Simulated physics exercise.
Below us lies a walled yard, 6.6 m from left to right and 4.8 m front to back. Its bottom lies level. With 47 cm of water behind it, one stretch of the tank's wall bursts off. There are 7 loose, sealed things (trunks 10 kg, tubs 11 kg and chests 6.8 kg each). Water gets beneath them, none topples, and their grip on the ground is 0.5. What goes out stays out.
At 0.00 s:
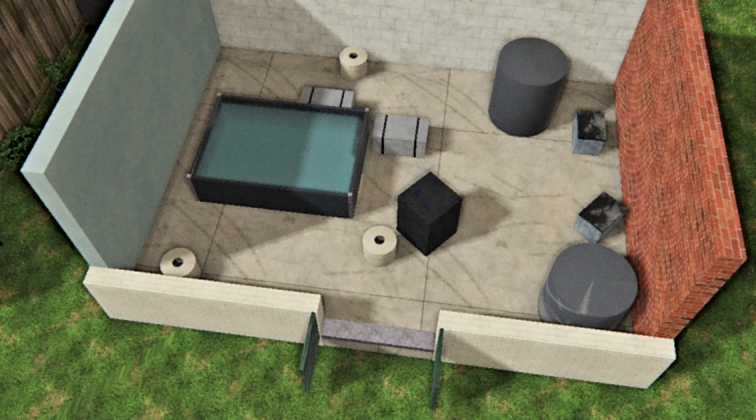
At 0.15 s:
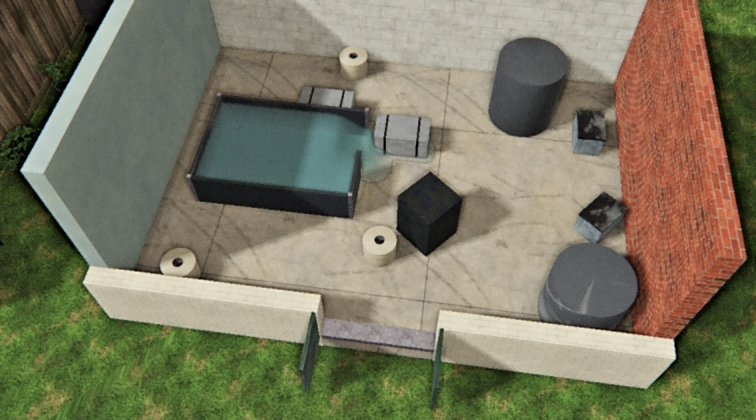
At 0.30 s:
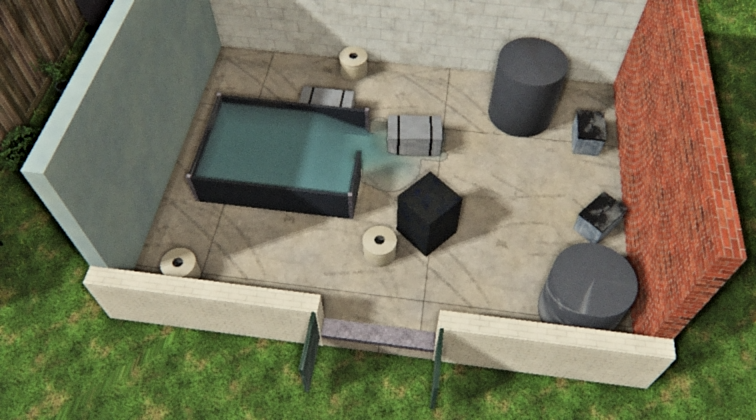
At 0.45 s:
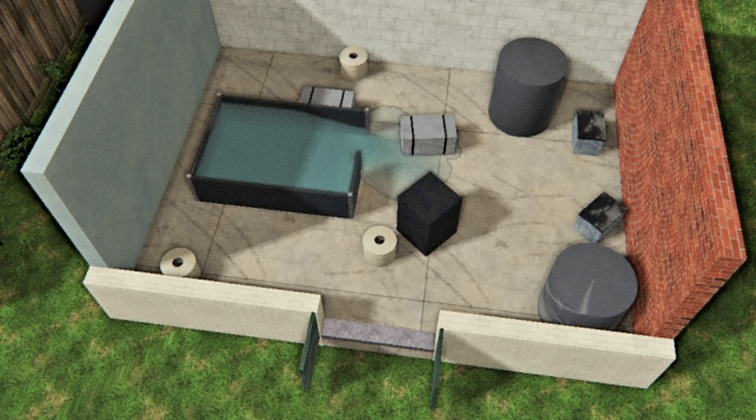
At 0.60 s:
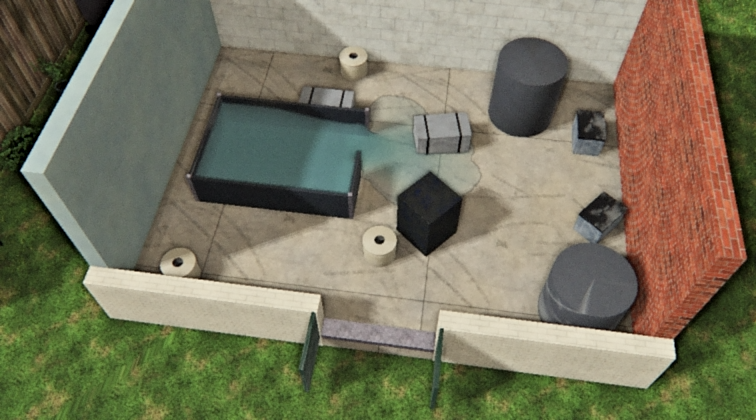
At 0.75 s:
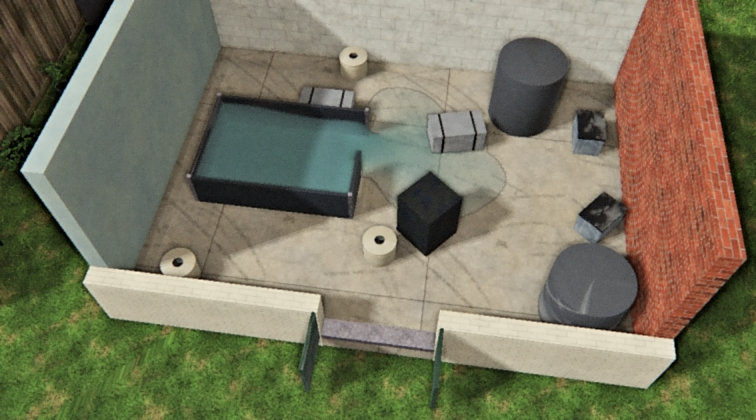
Water bursts through the right side of the dark-walled tank in a walled yard and spills onto the paved floor. The strapped grey chest beside the opening slides steadily right, turning slightly, while the water spreads around it and reaches the black block; the other objects stay still.
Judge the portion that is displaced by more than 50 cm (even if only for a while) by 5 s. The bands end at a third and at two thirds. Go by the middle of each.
That comes to one to two thirds.
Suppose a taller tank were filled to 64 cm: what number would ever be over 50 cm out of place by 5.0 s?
Then 3.
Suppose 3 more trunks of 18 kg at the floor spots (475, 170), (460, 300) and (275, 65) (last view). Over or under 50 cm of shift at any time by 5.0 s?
In turn: Over, short of it, short of it.
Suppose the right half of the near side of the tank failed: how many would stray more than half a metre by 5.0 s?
Then 1.
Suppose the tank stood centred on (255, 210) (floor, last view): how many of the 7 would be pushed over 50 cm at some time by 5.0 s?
Then 3.
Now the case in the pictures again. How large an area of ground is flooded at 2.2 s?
Some 15 m2.
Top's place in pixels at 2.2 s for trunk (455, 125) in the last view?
Around (554, 160).
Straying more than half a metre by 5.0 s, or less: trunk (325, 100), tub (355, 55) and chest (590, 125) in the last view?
In that order: Short of it, less, more.
After 1.1 s 1 of 7 are over 50 cm from their spots; 0 afloat.
After 2.2 s 1 of 7 are over 50 cm from their spots; 1 afloat.
After 3.5 s 3 of 7 are over 50 cm from their spots; 3 afloat.
After 5.0 s 2 of 7 are over 50 cm from their spots, and 3 have been at some point; 3 afloat.
